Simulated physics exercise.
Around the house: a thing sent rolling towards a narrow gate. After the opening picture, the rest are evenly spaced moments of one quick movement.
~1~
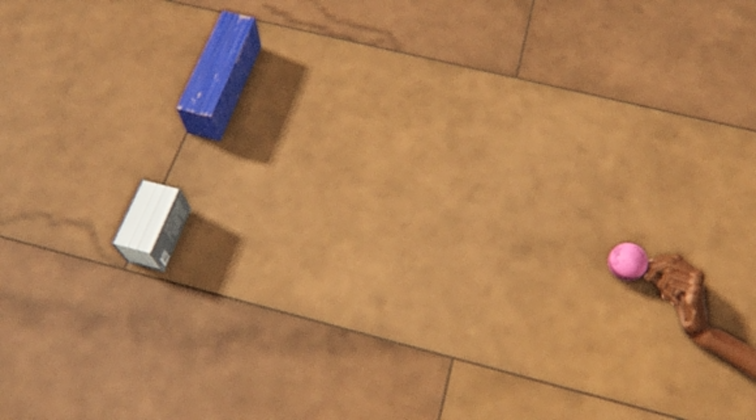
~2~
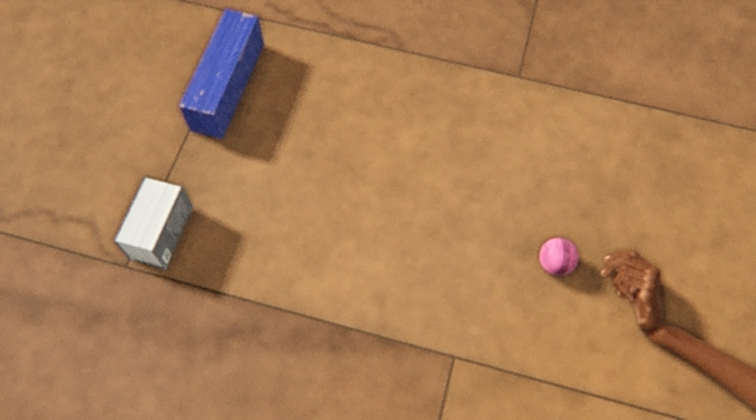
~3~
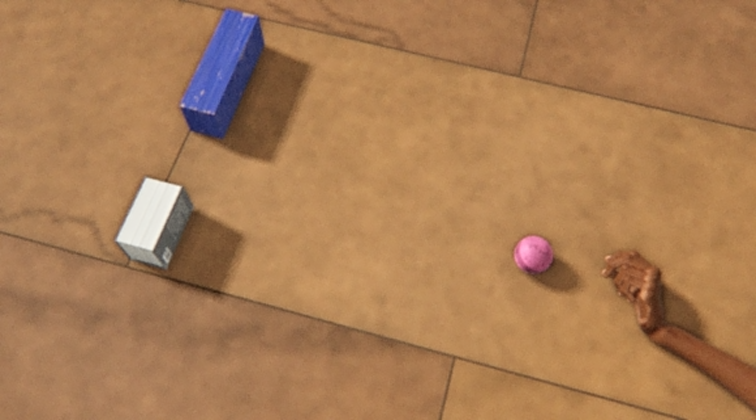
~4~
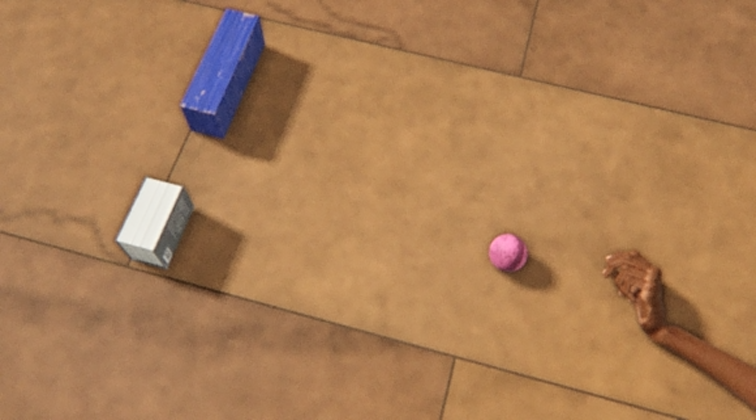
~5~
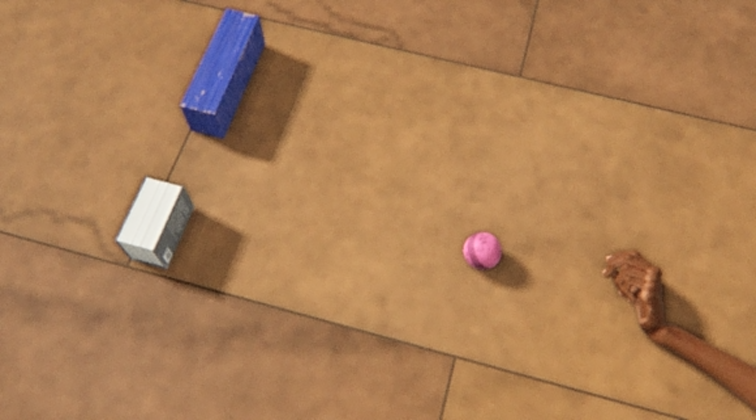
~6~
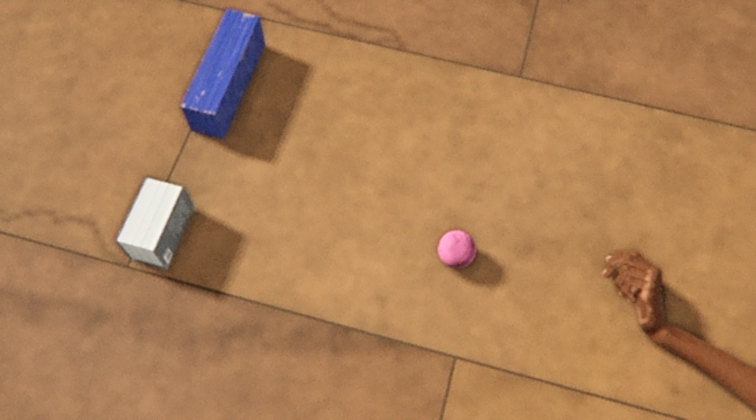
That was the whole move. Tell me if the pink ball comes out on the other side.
Here the pink ball is stopped.
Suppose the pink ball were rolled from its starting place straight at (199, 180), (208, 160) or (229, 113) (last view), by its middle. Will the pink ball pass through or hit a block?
Try by try, it makes the gap; rolls through; bounces off.
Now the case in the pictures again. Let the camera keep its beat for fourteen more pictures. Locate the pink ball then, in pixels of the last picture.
Near (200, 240).
Then, 0.26 s past the last view, pink ball heading on near (294, 238).
Then, 0.70 s past the last view, pink ball coming back near (198, 255).
Then, 1.20 s past the last view, pink ball coming back near (195, 291).
Finally, the pink ball bounces off.
